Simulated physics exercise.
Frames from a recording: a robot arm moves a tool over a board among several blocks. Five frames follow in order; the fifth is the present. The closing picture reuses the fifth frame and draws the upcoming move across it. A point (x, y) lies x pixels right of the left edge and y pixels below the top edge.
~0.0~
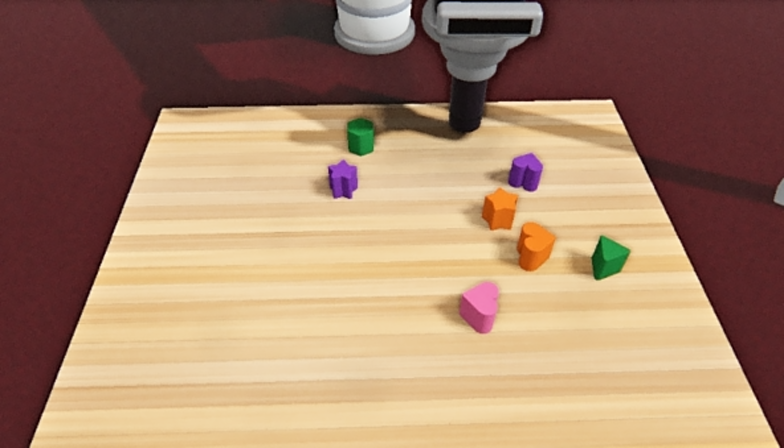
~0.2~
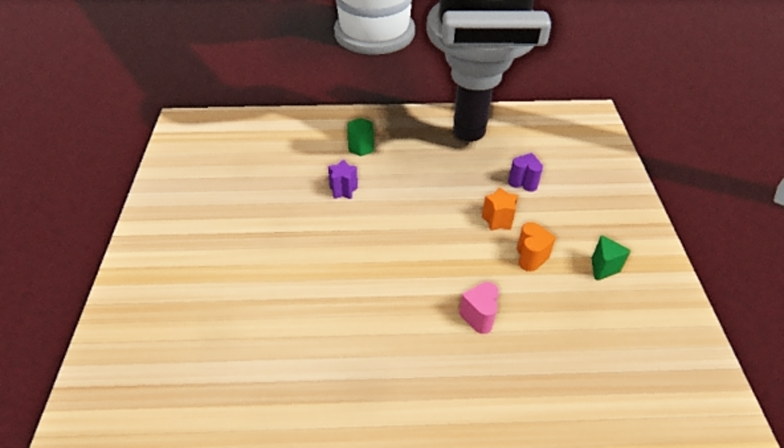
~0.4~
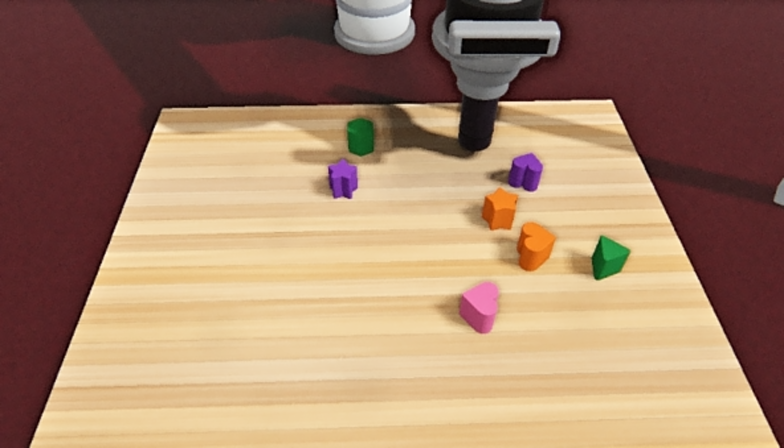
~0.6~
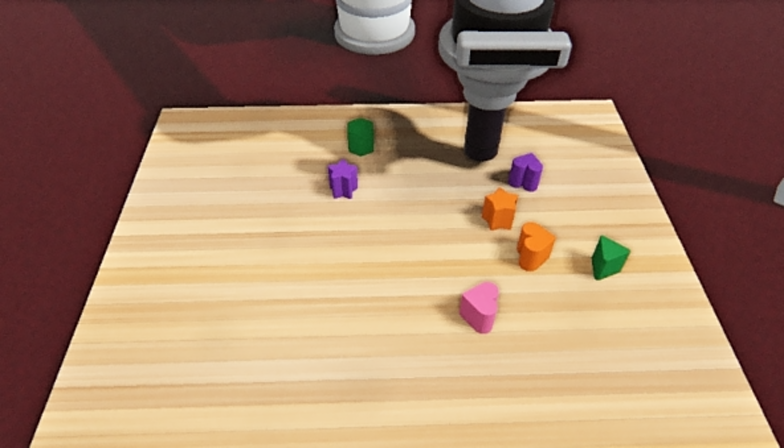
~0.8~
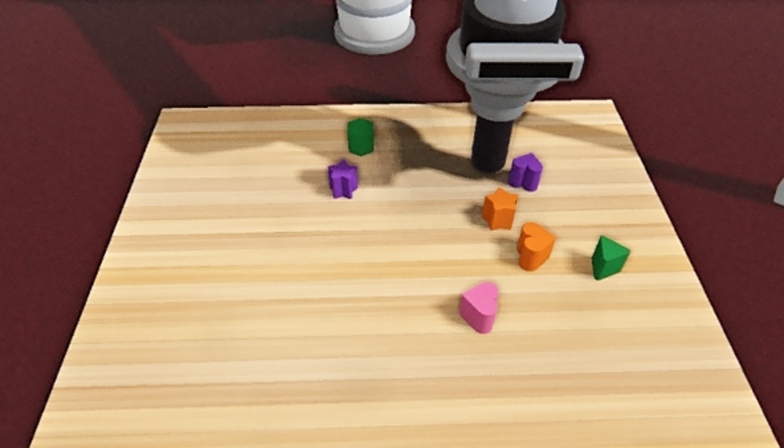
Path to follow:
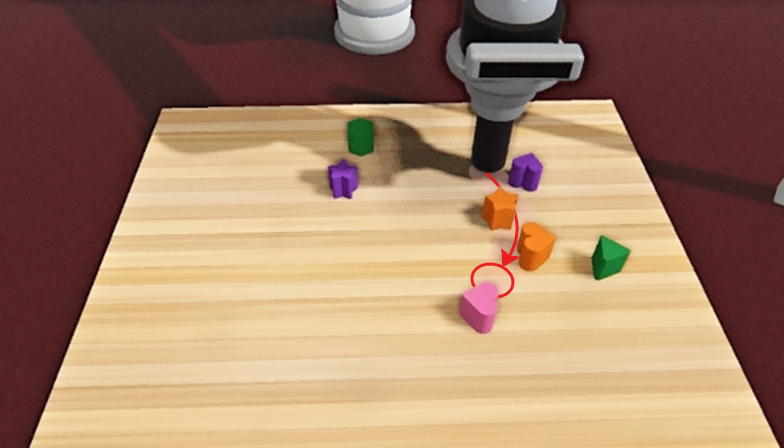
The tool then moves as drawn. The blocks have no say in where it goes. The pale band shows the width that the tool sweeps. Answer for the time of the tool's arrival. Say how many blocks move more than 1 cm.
The push moves three or more blocks more than 1 cm.
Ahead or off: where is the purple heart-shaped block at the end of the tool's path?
The tool passes it.
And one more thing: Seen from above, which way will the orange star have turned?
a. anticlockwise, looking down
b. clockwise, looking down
Letter b.
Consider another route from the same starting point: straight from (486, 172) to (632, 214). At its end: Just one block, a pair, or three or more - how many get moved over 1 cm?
Number moved: 1.
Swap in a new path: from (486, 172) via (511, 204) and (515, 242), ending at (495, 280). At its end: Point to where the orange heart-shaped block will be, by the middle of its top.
At the end it should sit near (544, 266).
The line goes from (486, 172) over (511, 204) and (515, 243) to (492, 280).
What follows on the original path. One third of the way, tool at (514, 195); orange star at (502, 203); purple heart-shaped block at (541, 167), turned 60° anticlockwise.
Two thirds of the way, tool at (517, 234); orange star at (489, 230), turned 40° clockwise; purple heart-shaped block at (541, 167), turned 60° anticlockwise; orange heart-shaped block at (543, 251), turned 25° anticlockwise.
At the end, tool at (495, 270); pink heart-shaped block unmoved; orange star at (468, 241), turned 95° clockwise; purple heart-shaped block at (541, 167), turned 60° anticlockwise; orange heart-shaped block at (544, 264), turned 80° anticlockwise.
